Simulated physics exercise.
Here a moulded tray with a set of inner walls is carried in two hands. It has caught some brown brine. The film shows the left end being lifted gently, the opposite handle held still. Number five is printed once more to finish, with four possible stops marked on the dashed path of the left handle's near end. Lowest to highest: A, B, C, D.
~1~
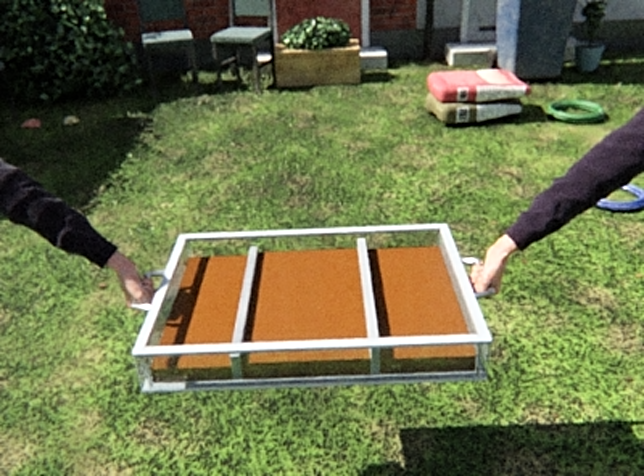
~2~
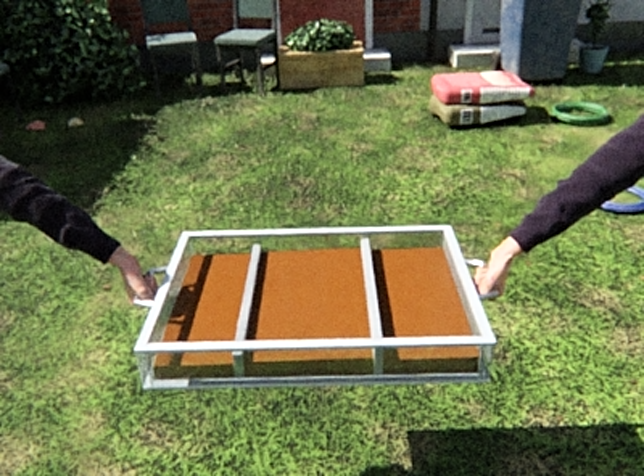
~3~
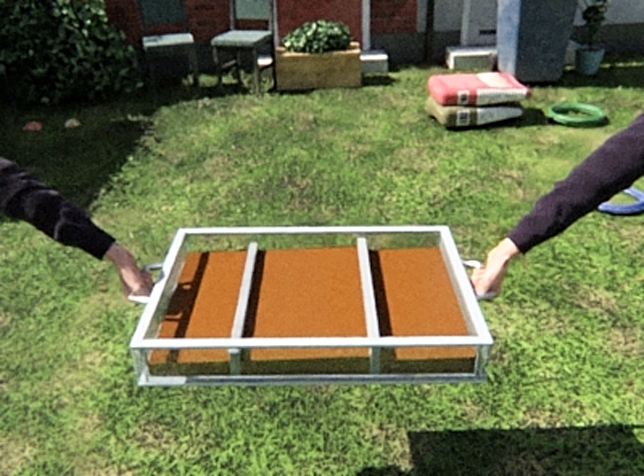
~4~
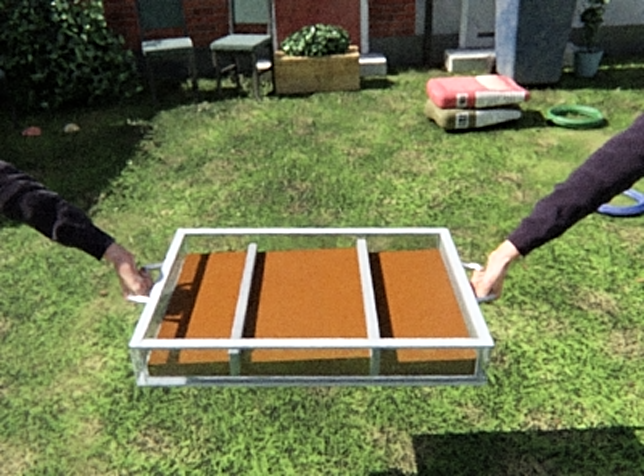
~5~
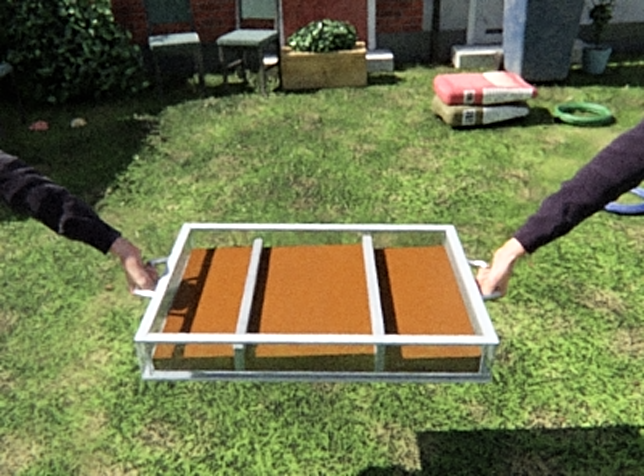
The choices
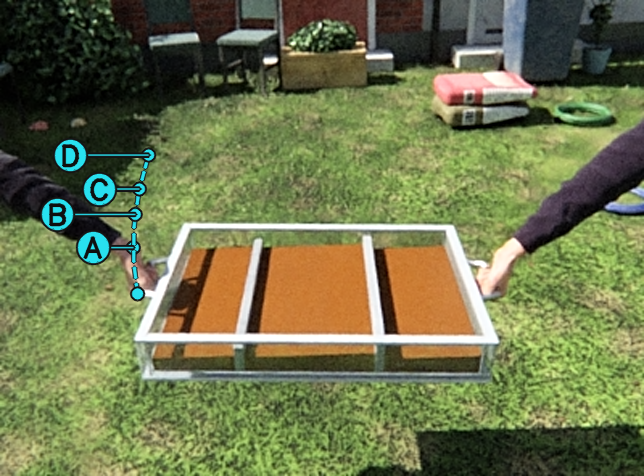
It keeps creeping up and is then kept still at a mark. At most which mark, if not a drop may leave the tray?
B will do.
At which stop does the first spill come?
It is C.
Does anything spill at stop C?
Yes, that goes wrong.
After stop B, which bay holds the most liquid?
That is the right bay.
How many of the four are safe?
Two of them.
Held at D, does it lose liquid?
Yes, that goes wrong.
In cyan, A at (133, 247); B at (135, 214); C at (139, 189); D at (148, 155).
Choosing A, nothing spills; the middle bay holds the most.
Choosing B, nothing spills; the right bay holds the most.
Choosing C, about 9 % goes over the rim.
Choosing D, about 29 % goes over the rim.
